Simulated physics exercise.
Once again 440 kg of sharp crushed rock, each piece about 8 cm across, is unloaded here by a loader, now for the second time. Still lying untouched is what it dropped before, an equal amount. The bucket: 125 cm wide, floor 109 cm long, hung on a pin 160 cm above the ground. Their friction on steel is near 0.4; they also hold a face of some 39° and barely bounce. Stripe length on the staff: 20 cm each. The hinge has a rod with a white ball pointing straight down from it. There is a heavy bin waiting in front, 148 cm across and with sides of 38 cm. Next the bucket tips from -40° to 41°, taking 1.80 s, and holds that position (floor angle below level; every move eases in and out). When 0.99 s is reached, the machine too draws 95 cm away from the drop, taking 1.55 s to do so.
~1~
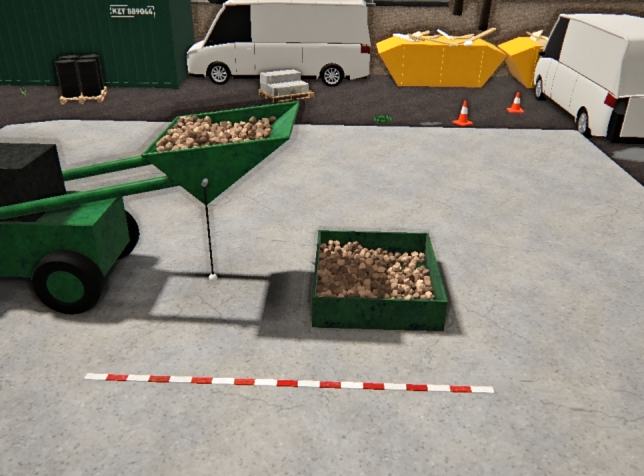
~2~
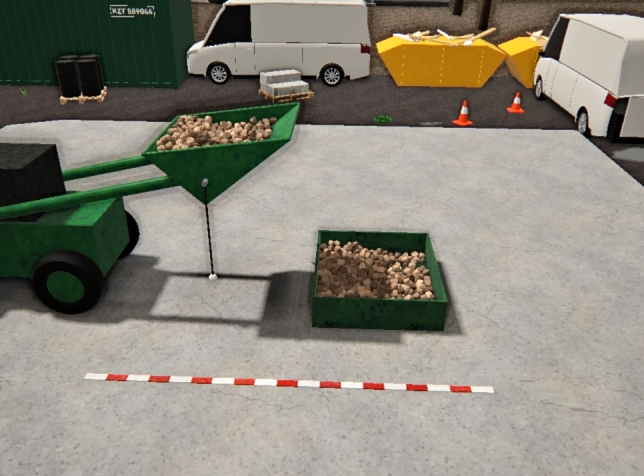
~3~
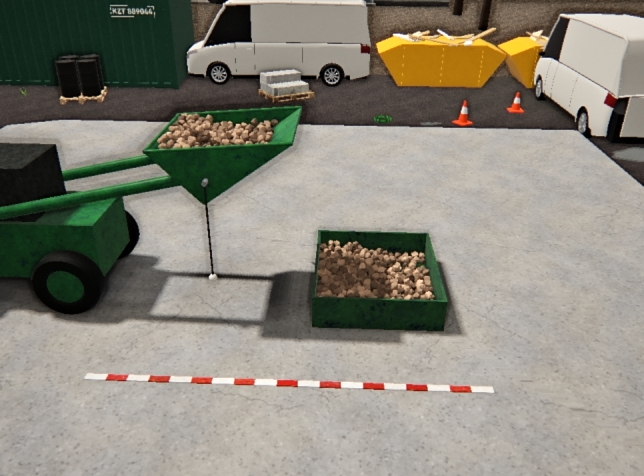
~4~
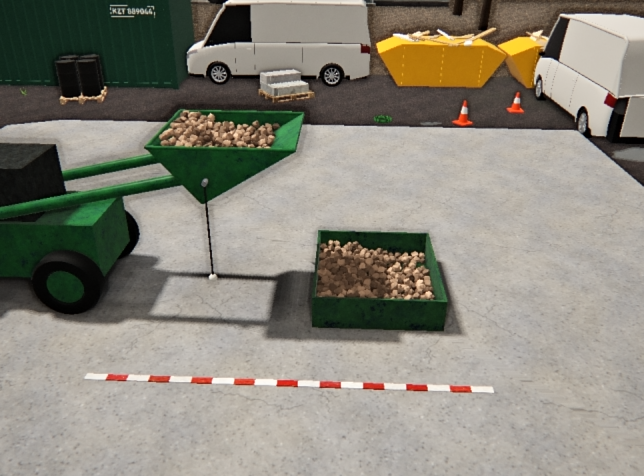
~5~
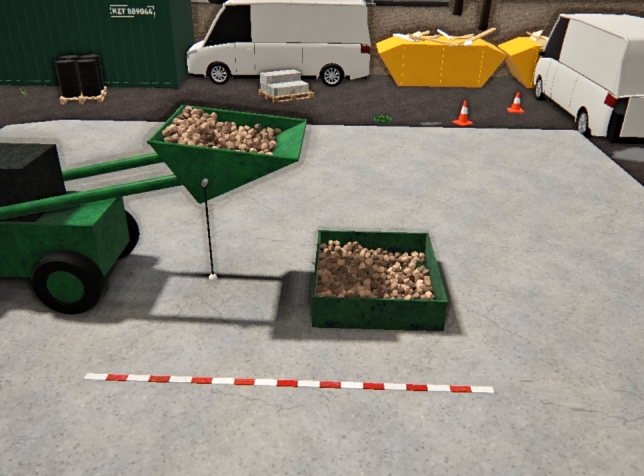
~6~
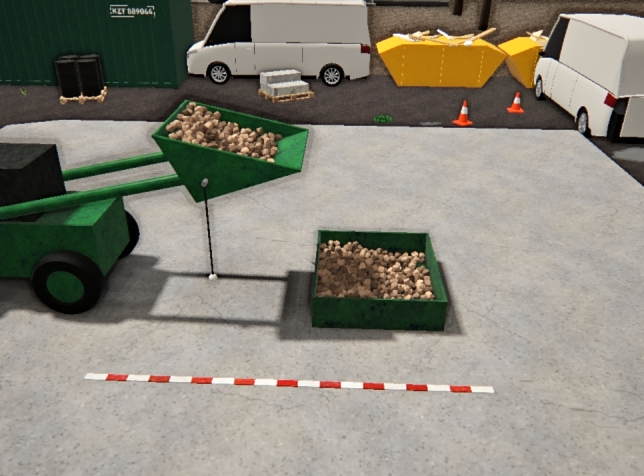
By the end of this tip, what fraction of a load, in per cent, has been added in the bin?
I would say about 0 percent.
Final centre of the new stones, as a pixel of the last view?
They end up centred around (263, 283).
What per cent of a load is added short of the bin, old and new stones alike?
Some 100 % of one load's worth.
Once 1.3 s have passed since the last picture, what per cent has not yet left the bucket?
Still inside: Some 20 %.
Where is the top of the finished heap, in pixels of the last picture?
Pretty much at (336, 269), give or take.
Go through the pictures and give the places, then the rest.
In the first frame, the bucket is at -40°, its lip at (289, 138); the top of the load is at (228, 129). The earlier load is highest near (340, 278), 29 cm above ground level, 100 % in the bin.
The second frame shows lip at (290, 139), floor tilted -39°, highest stones at (197, 129).
The third frame shows lip at (292, 144), floor tilted -36°, highest stones at (190, 126).
The fourth frame shows lip at (295, 151), floor tilted -32°, highest stones at (185, 122).
The fifth frame shows lip at (298, 160), floor tilted -26°, highest stones at (185, 117).
In the sixth frame, the bucket is at -19°, its lip at (301, 171); the top of the load is at (189, 113).
Then, 0.8 s after the last picture the floor is at 28°; in per cent of one load, 100 in the bucket, 100 in the bin; the foremost stones are at (427, 280).
Then, 1.3 s after the last picture the floor is at 41°; in per cent of one load, 21 in the bucket, 79 short of the bin, 100 in the bin; the foremost stones are at (427, 280).
Then, 2.4 s after the last picture the floor is at 41°; in per cent of one load, 0 in the bucket, 100 short of the bin, 100 in the bin; the foremost stones are at (427, 280).
Then, 5.2 s after the last picture the floor is at 41°; in per cent of one load, 0 in the bucket, 100 short of the bin, 100 in the bin; the foremost stones are at (427, 280). Net gain in the bin, 0.
